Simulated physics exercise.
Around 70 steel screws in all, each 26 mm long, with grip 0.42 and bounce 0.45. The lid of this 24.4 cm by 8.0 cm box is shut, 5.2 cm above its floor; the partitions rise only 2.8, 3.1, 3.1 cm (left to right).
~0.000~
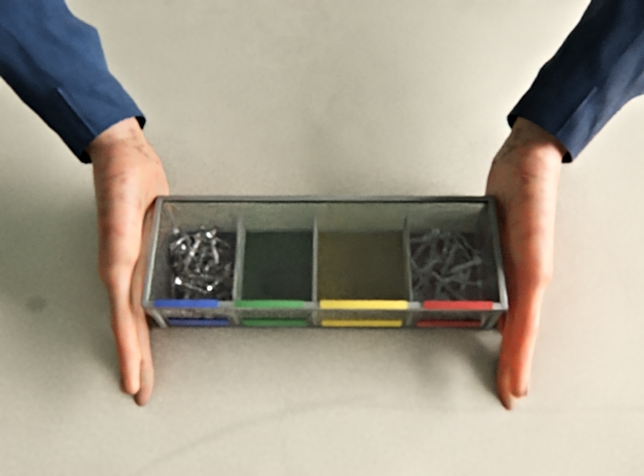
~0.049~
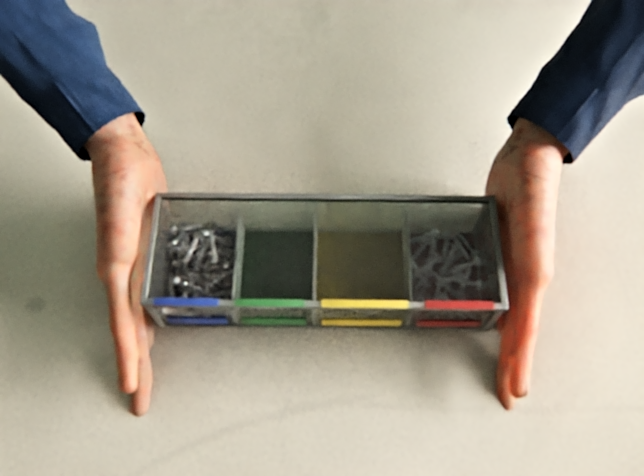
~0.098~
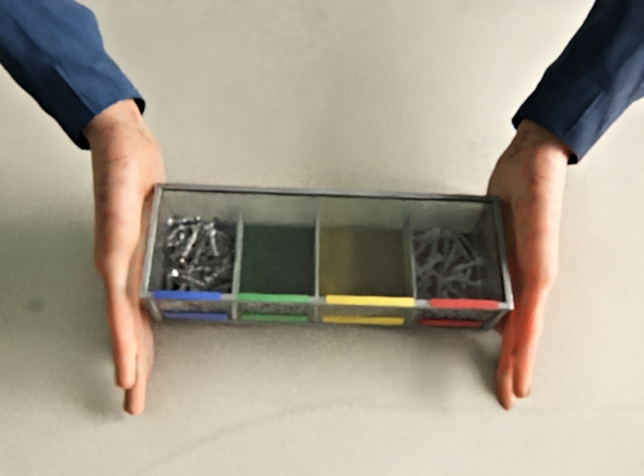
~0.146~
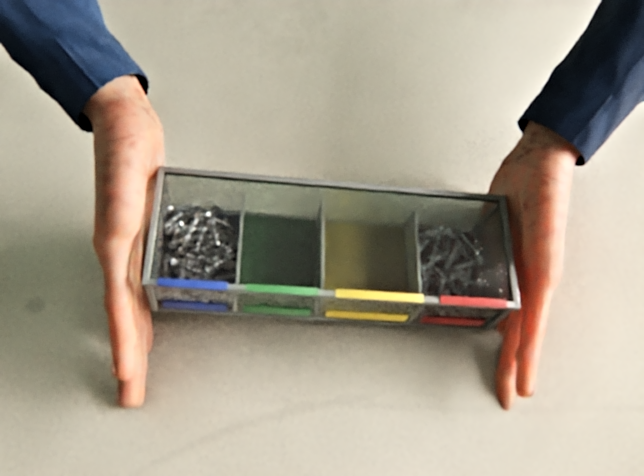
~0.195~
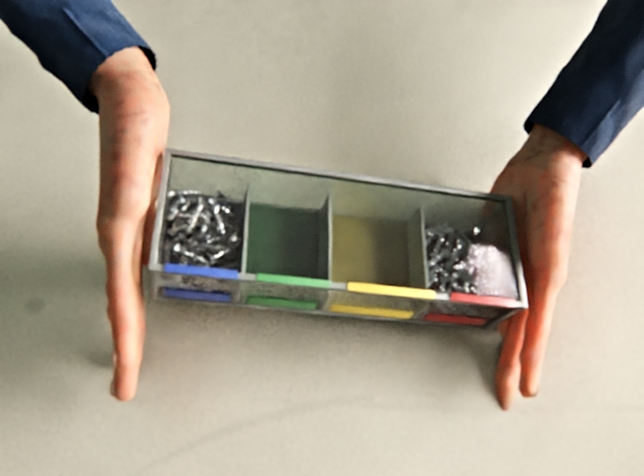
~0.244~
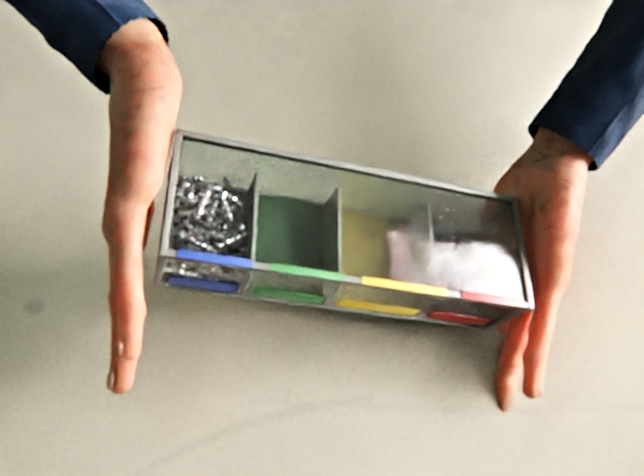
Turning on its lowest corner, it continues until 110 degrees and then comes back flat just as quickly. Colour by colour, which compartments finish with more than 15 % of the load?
Red: Yes, blue: No, green: No, yellow: No.
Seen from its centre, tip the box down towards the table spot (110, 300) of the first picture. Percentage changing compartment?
Near 40 percent, give or take.
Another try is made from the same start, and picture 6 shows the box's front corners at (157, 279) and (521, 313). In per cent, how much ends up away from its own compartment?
I'd say close to 60 in a hundred.
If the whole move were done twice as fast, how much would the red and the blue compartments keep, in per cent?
Red 70 %; blue 0 %.
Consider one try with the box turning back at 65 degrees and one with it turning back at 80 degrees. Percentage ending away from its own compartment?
I'd put them near 10 and 35 percent in that order.
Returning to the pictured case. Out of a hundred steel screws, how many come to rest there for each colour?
The red one gets 95, the blue one 0, the green one 0 and the yellow one 5.
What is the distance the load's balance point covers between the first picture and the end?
It shifts some 12.0 cm.
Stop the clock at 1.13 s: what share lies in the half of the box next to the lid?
Estimate: Near 80 per cent.
Then, at 1.13 s, tilt 110 degrees; red 45 %, blue 25 %, green 20 %, yellow 10 %.
After 1.72 s, tilt 49 degrees; red 95 %, yellow 5 %.
After 2.37 s, tilt 0 degrees; red 95 %, yellow 5 %.
By 2.7 s all is still; red 95 %, blue 0 %, green 0 %, yellow 5 %.
